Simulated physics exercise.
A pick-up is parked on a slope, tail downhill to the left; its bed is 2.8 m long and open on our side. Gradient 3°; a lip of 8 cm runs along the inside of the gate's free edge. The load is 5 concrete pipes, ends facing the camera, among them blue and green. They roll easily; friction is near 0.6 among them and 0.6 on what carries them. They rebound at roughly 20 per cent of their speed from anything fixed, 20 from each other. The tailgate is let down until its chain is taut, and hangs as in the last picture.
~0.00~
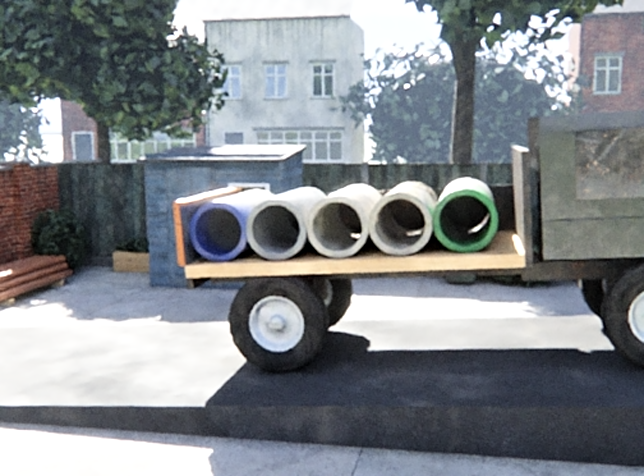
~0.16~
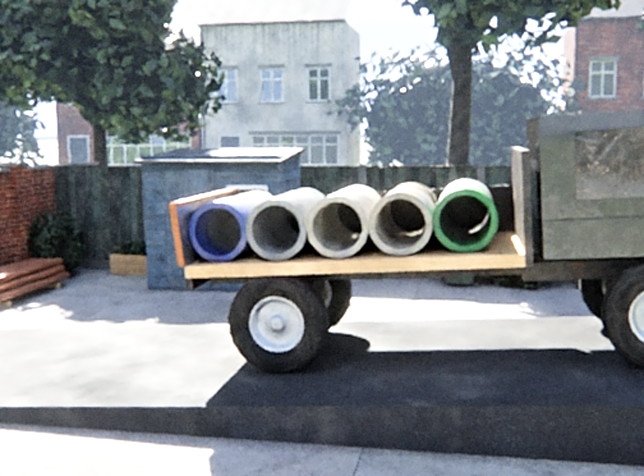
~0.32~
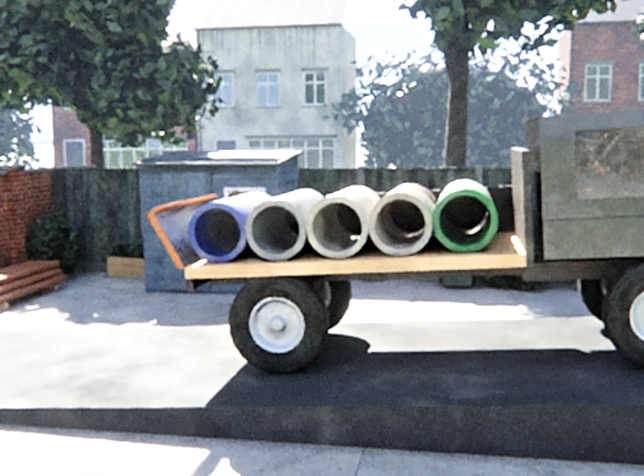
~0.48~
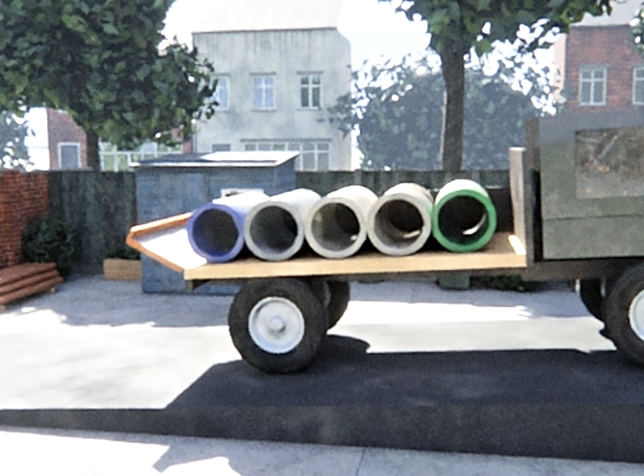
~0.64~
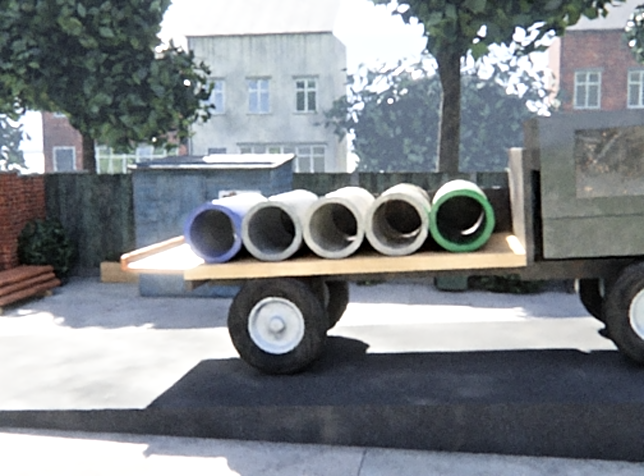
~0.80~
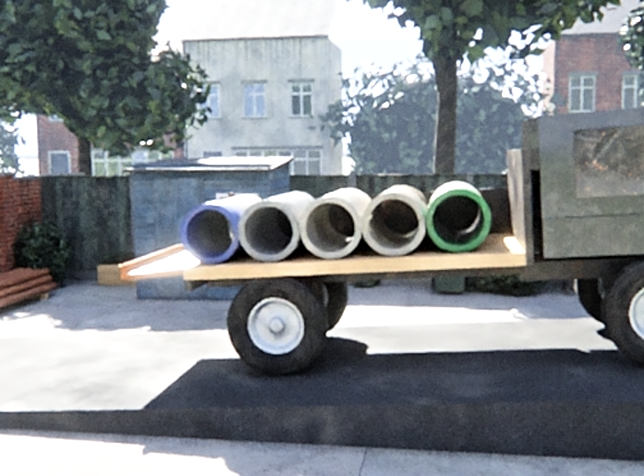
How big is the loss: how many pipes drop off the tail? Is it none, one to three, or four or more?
Out of 5: None.
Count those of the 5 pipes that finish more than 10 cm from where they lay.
The count is 5.
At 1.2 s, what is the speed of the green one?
About 0.2 m/s.
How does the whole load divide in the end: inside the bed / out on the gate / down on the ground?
4, 1 and 0.
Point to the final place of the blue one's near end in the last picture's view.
Around (141, 235).
After 1.2 s, blue is on the bed, 15 cm short of the hinge, rolling left; green is on the bed, 220 cm short of the hinge, rolling left; 0 out so far.
After 1.7 s, blue is on the gate, 5 cm past the hinge, rolling left; green is on the bed, 205 cm short of the hinge, rolling left; 0 out so far.
After 2.2 s, blue is on the gate, 25 cm past the hinge, rolling left; green is on the bed, 185 cm short of the hinge, rolling left; 0 out so far.
At rest (2.8 s), blue is on the gate, 40 cm past the hinge; green is on the bed, 170 cm short of the hinge; 0 out so far.
